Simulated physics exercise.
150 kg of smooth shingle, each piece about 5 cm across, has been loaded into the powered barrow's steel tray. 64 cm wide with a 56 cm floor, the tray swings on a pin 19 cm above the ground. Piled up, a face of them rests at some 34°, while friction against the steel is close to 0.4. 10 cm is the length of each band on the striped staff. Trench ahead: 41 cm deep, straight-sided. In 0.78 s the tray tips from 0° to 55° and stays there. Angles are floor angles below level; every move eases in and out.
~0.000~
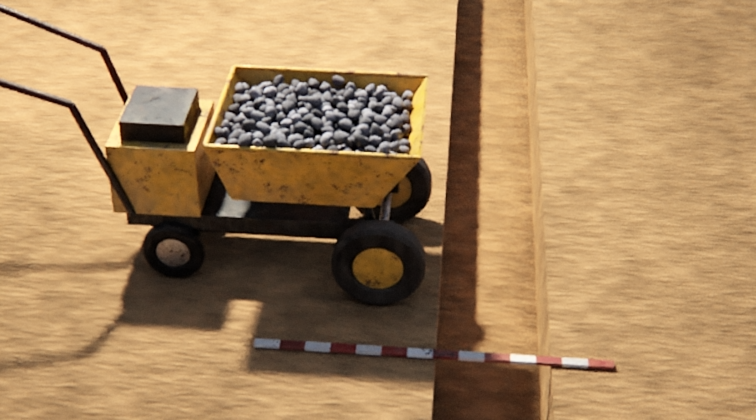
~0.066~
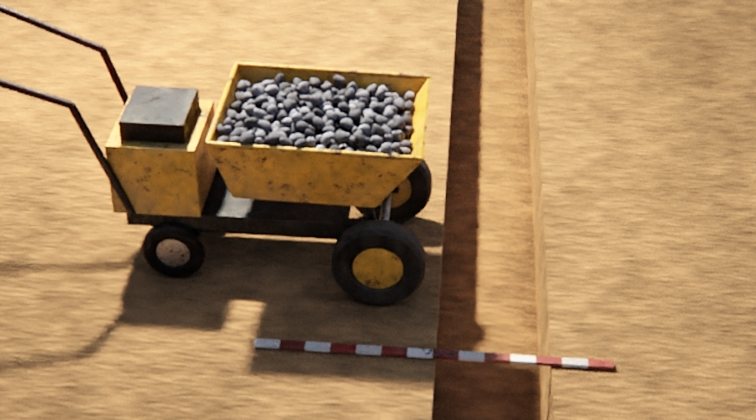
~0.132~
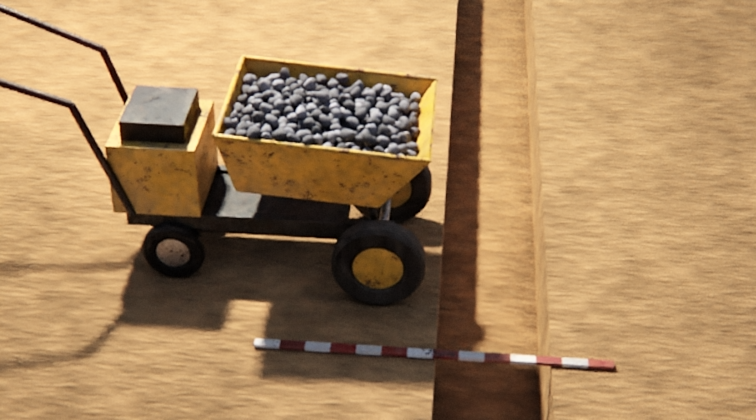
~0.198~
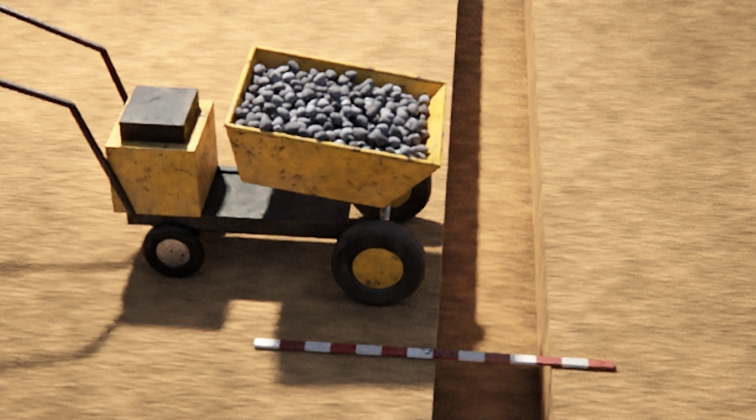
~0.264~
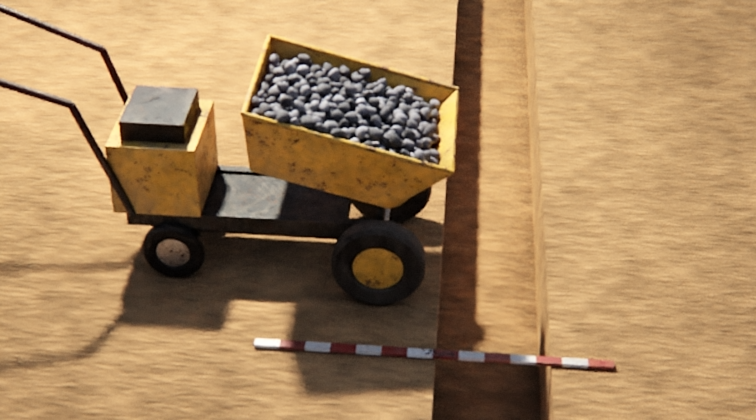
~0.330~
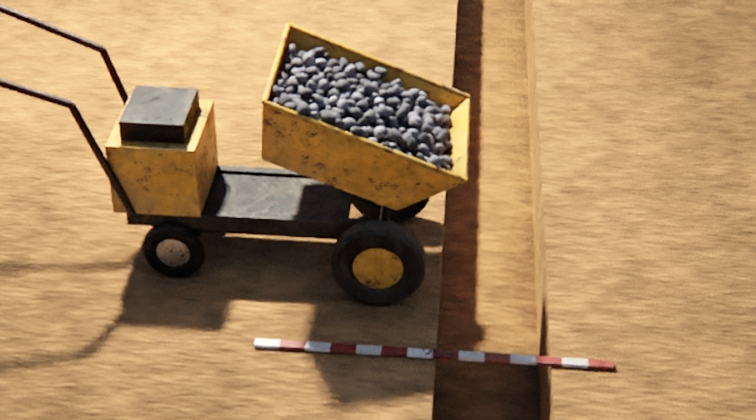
At the start, a yellow barrow's tray full of dark grey stones sits nearly level on its wheeled base, left of a straight trench. The tray's left end then rises steadily, exposing the dark deck beneath, until it slants clearly down to the right, the stones still heaped inside.
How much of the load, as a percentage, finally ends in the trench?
I would put it at about 24 per cent.
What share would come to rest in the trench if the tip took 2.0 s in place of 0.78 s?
Around 35 per cent would end in the trench.
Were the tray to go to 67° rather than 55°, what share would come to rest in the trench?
It would be near 40 per cent.
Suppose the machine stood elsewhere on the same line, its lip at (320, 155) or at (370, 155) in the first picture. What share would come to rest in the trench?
Near 55 then near 45 percent.
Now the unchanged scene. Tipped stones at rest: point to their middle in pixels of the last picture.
Somewhere near pixel (573, 267).
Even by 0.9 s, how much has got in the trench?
Some 10 per cent.
After 0.6 s the floor is at 46°; 100 % in the tray; the foremost stones are at (491, 179).
After 0.9 s the floor is at 55°; 87 % in the tray, 9 % in the trench, 4 % past the trench; the foremost stones are at (574, 271).
After 1.2 s the floor is at 55°; 57 % in the tray, 10 % in the trench, 34 % past the trench; the foremost stones are at (700, 278).
After 3.2 s the floor is at 55°; 40 % in the tray, 24 % in the trench, 36 % past the trench; the foremost stones are past the picture's edge.
